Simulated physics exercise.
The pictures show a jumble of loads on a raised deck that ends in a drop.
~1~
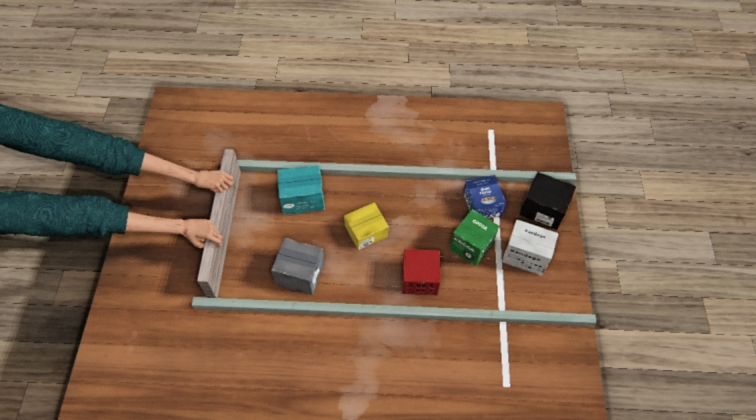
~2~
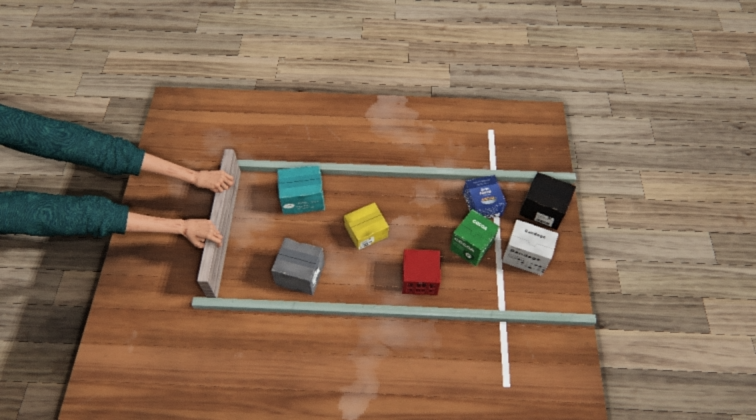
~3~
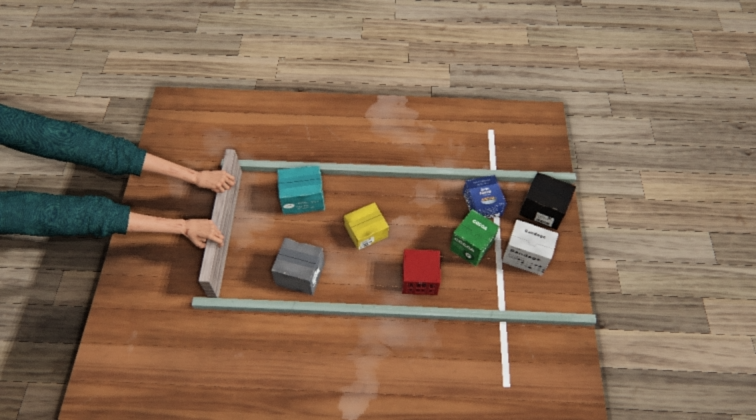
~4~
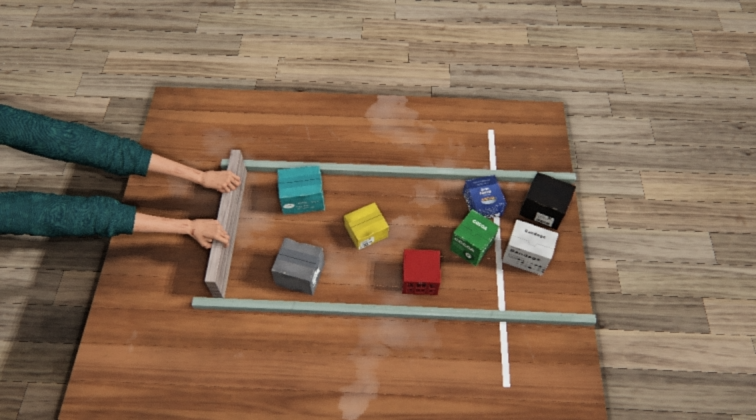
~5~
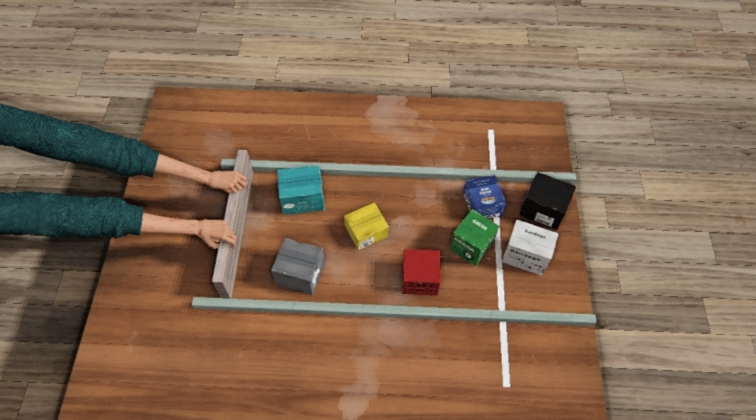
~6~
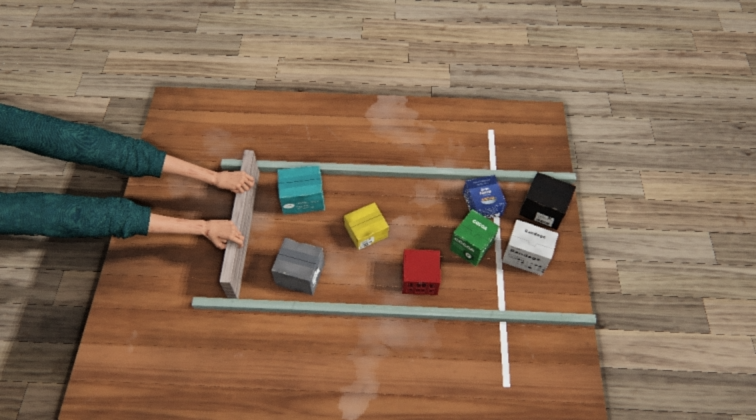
Two hands in green sleeves held a plank upright at the left, then pushed it slightly right between two pale rails, while the scattered colourful boxes on the wooden board stayed still.
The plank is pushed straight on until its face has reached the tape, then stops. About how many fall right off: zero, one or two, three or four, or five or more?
Outcome: The number that fall off is one or two.
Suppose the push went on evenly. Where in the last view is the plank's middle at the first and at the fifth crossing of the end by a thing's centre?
First at (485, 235), next at (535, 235).
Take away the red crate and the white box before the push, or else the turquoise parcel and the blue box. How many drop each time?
First 1, then 1.
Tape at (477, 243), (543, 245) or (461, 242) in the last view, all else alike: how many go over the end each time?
It would be 0, 5 and 0.
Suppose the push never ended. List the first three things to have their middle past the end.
They are the black parcel, the white box, the blue box.
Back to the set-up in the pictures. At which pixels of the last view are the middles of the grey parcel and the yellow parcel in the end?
Near (523, 273) and (516, 240).
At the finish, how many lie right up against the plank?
That makes 3.
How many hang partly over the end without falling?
The number is 0.
Soon after, none off yet; black parcel at rest near (547, 201); white box at rest near (530, 248); blue box at rest near (484, 198).
By the end, the number that fall off is one or two; fallen, white box and black parcel.
